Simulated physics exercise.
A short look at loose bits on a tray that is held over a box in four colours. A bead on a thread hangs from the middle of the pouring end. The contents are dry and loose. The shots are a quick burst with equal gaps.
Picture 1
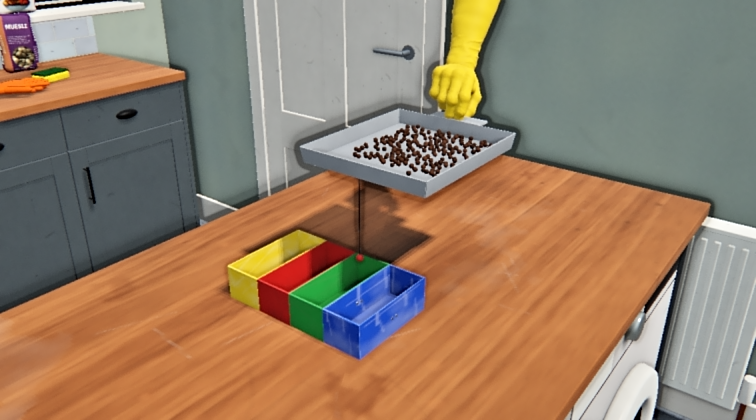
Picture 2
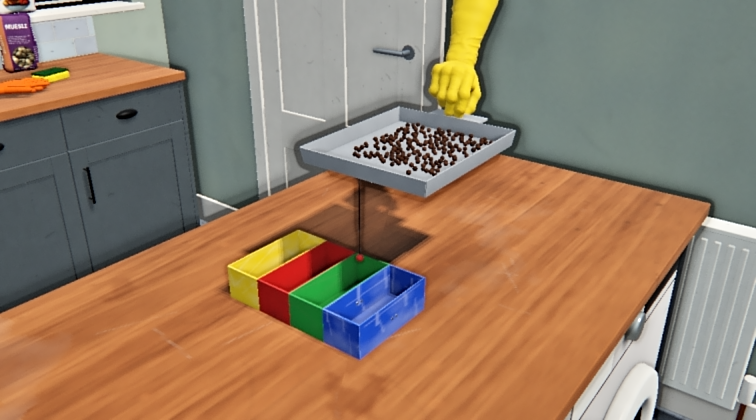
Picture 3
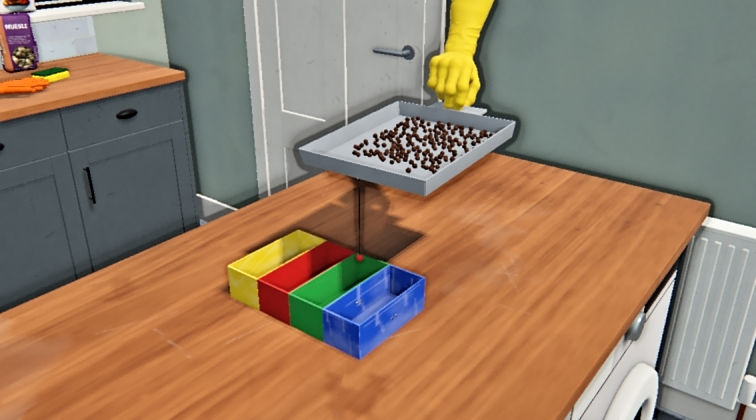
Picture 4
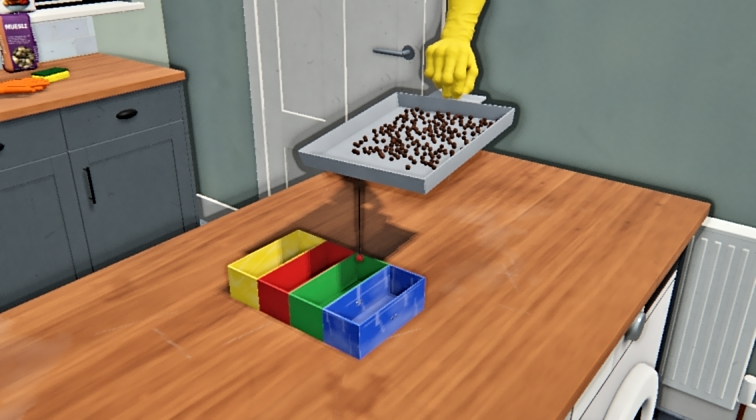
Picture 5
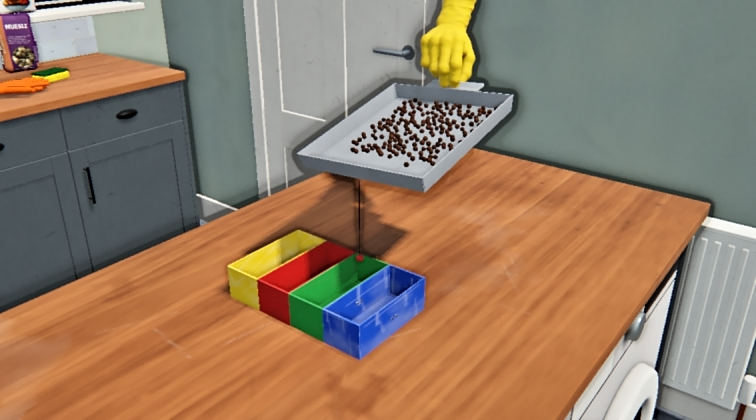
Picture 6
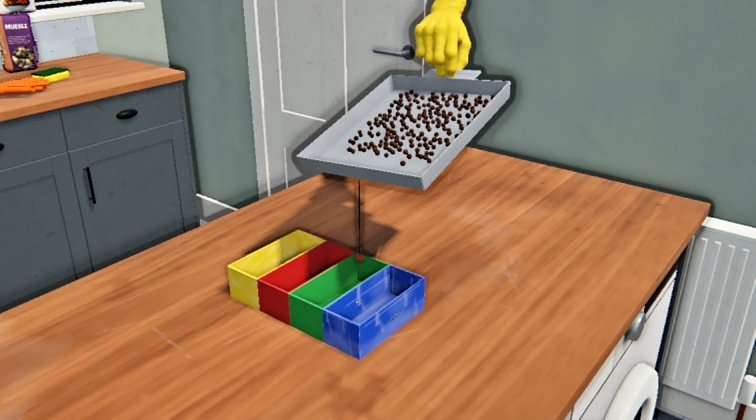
At the start, a yellow-gloved hand holds a grey tray of small dark brown balls level above a box with yellow, red, green and blue cells. The hand then gradually tilts the tray, its near left corner dipping lowest, and the loose balls shift slightly while the box stays still.
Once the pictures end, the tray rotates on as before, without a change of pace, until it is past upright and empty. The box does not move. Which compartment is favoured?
Most goes to the red cell.
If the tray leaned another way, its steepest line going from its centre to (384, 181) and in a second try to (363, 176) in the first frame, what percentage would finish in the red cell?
First some 0, then 30 per cent.
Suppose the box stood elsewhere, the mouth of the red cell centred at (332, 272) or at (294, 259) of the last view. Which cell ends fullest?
At the first place the yellow one, at the second the red cell.
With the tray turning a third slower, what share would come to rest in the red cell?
Roughly 40 in a hundred.
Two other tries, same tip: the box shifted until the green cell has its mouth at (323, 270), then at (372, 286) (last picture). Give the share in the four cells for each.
About 100 and 90 per cent.
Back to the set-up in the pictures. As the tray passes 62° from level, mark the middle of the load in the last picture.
Around (334, 167).
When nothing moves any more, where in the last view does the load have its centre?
Roughly at (298, 290).
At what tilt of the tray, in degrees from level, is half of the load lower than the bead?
At some 115 degrees.
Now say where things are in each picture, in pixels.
In the first picture, corners of the pouring end near (304, 146) and (426, 180), level; middle of the load near (430, 148), allspice berries; bead on its thread near (360, 258); yellow cell near (244, 285); red cell near (274, 299); green cell near (306, 314); blue cell near (342, 331).
In the second picture, corners of the pouring end near (303, 147) and (425, 180), level; middle of the load near (430, 147).
In the third picture, corners of the pouring end near (303, 148) and (425, 179), tipped barely, lowest at the left corner; middle of the load near (430, 142).
In the fourth picture, corners of the pouring end near (302, 150) and (423, 177), tipped a little, lowest at the left corner; middle of the load near (430, 135).
In the fifth picture, corners of the pouring end near (301, 153) and (422, 176), tipped a little, lowest at the left corner; middle of the load near (428, 127).
In the sixth picture, corners of the pouring end near (300, 155) and (420, 175), tipped clearly, lowest at the left corner; middle of the load near (424, 121), near a quarter on the move; yellow cell near (244, 285); red cell near (274, 299); green cell near (306, 314); blue cell near (342, 331).
Shortly afterwards, tray tipped steeply; all but a few on the tray; only a few in the red cell; only a few in the yellow cell; a little falling or outside the box.
Next, tray tipped right over; the bulk on the tray; a little in the red cell; a little in the yellow cell; a little falling or outside the box.
Some moments later, tray tipped past a quarter turn; near half in the red cell; near a third in the yellow cell; a little in the green cell; only a few falling or outside the box.
In the end, tray tipped past a quarter turn; near half in the red cell; near a third in the yellow cell; a little in the green cell; none at all in the blue cell; only a few outside the box.
